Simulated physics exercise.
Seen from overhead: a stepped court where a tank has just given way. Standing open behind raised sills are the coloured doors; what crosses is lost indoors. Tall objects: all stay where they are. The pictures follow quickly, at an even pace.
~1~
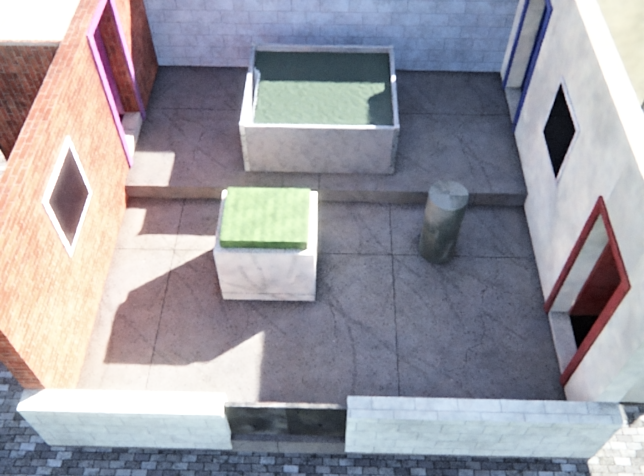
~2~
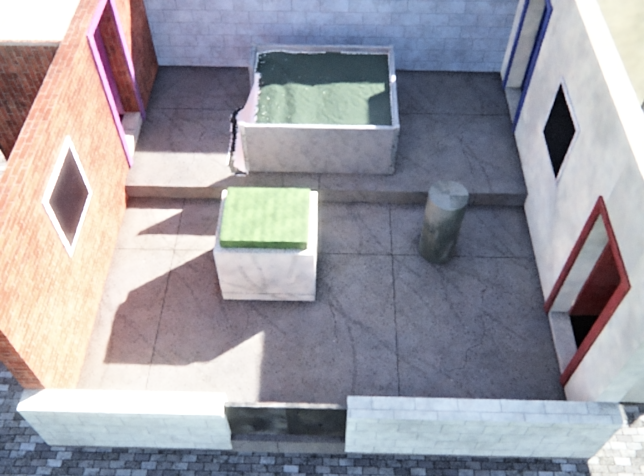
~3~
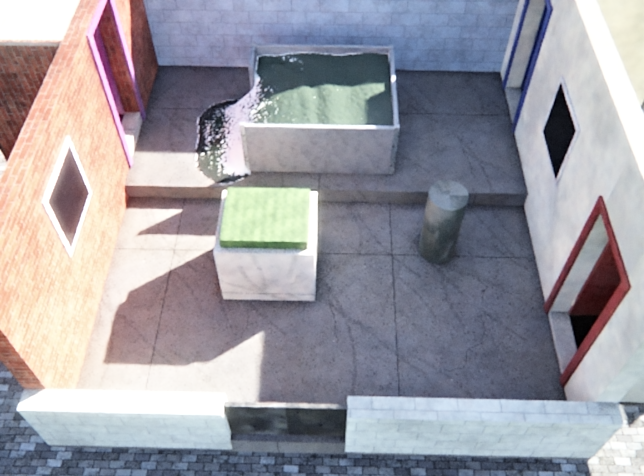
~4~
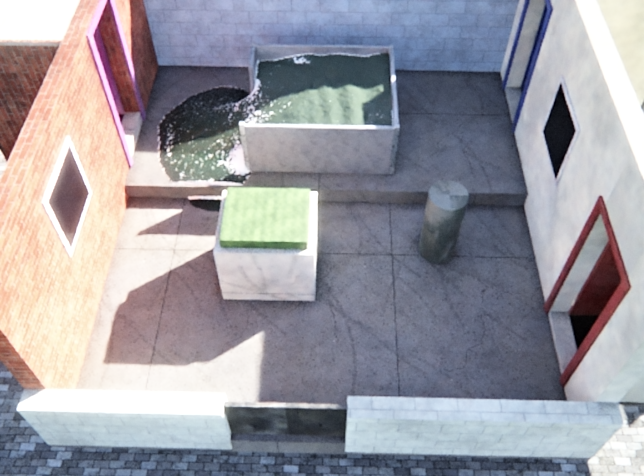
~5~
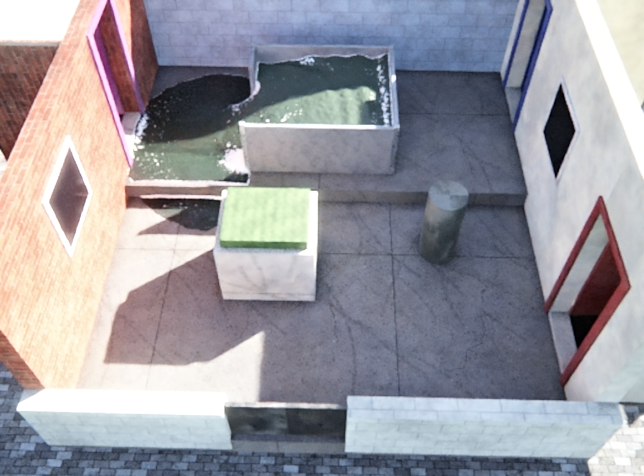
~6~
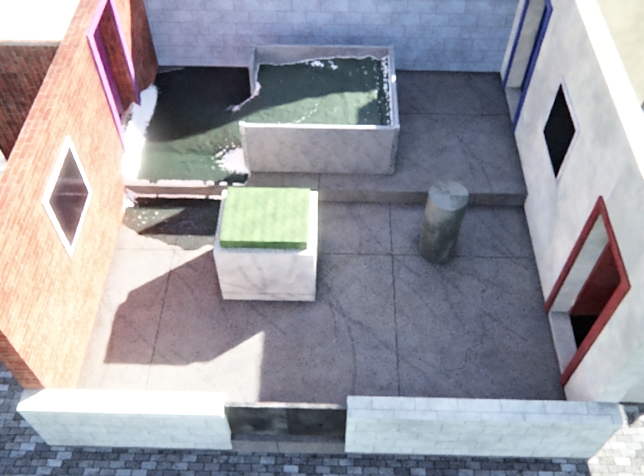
Water pours from the left side of the raised tank and spreads to the brick wall.
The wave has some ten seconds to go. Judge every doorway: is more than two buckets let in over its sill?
My call: The purple door goes past two, the red door goes past two, the blue door goes past two.
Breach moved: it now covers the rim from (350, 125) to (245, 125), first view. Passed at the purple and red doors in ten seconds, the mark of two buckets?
One by one: Purple lets less in, red takes more.
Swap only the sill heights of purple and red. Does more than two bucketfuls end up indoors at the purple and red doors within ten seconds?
Outcome: Purple is swamped; red copes.
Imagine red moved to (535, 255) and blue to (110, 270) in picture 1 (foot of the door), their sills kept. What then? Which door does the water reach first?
It's the door marked purple.
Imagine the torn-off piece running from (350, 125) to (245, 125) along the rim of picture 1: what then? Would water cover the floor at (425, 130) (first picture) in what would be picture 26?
Result: Not reached.
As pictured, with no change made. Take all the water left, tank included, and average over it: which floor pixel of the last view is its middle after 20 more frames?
Close to (250, 171), I reckon.
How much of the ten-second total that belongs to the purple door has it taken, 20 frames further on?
Share at that point: Roughly 95 %.
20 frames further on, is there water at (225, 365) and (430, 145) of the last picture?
In order: Swamped and spared.
A moment on, water covers 20 % of the floor; the purple door far over two buckets in, the red door not reached, the blue door not reached.
Next, water covers 30 % of the floor; the purple door far over two buckets in, the red door not reached, the blue door not reached.
Then, water covers 50 % of the floor; the purple door far over two buckets in, the red door not reached, the blue door not reached.
Later, water covers 85 % of the floor; the purple door far over two buckets in, the red door over two buckets in, the blue door over two buckets in.
In the end, water covers 95 % of the floor; the purple door far over two buckets in, the red door far over two buckets in, the blue door over two buckets in.
